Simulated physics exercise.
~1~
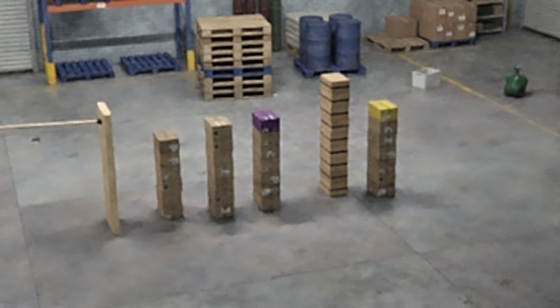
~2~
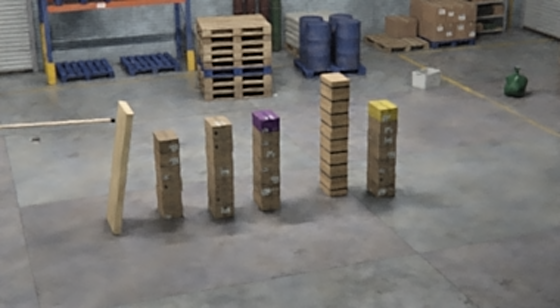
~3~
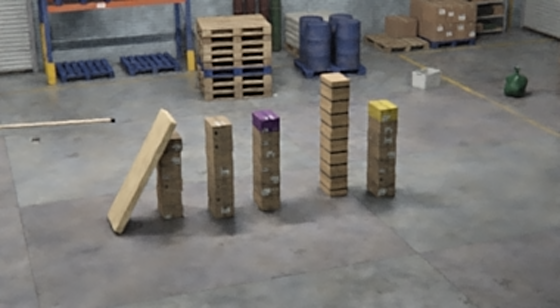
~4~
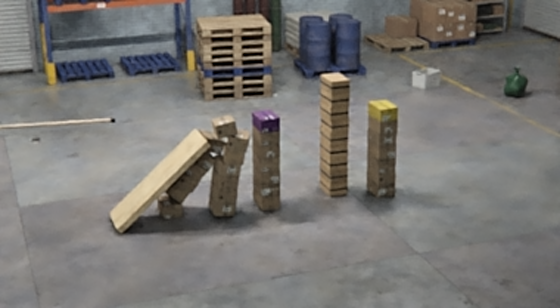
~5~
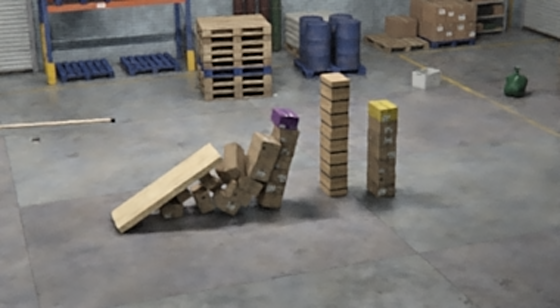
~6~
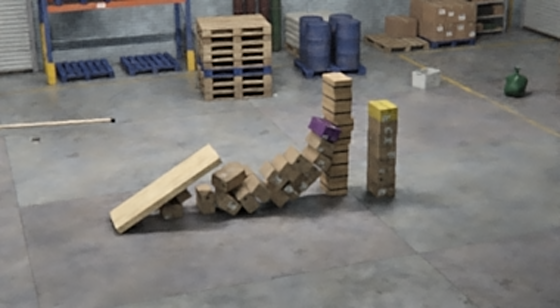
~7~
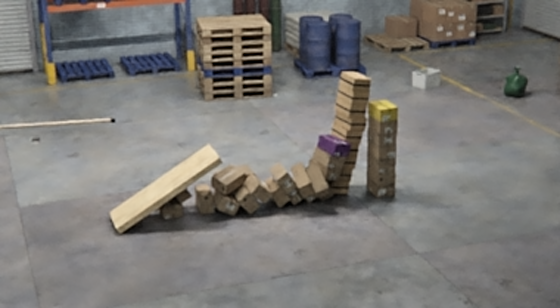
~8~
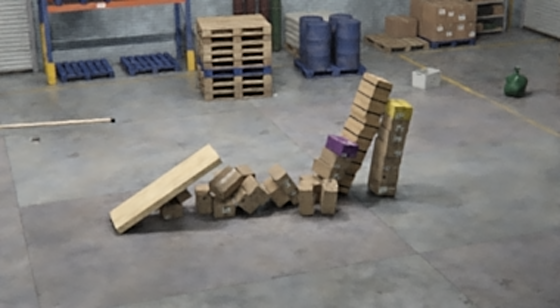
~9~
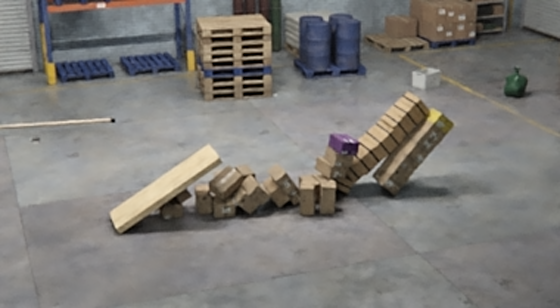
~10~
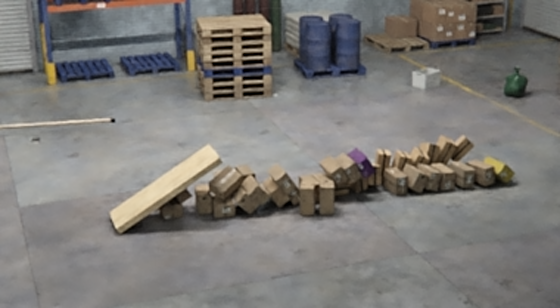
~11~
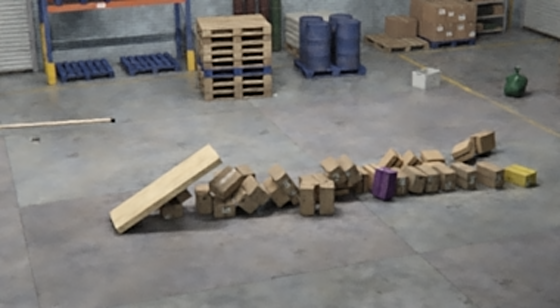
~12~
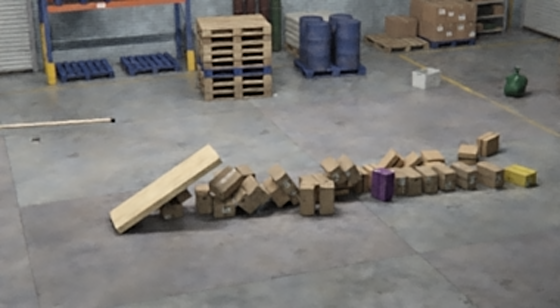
Wooden board tipped by a pole toppling five columns of stacked parcels from left to right, leaving them strewn across a warehouse floor.
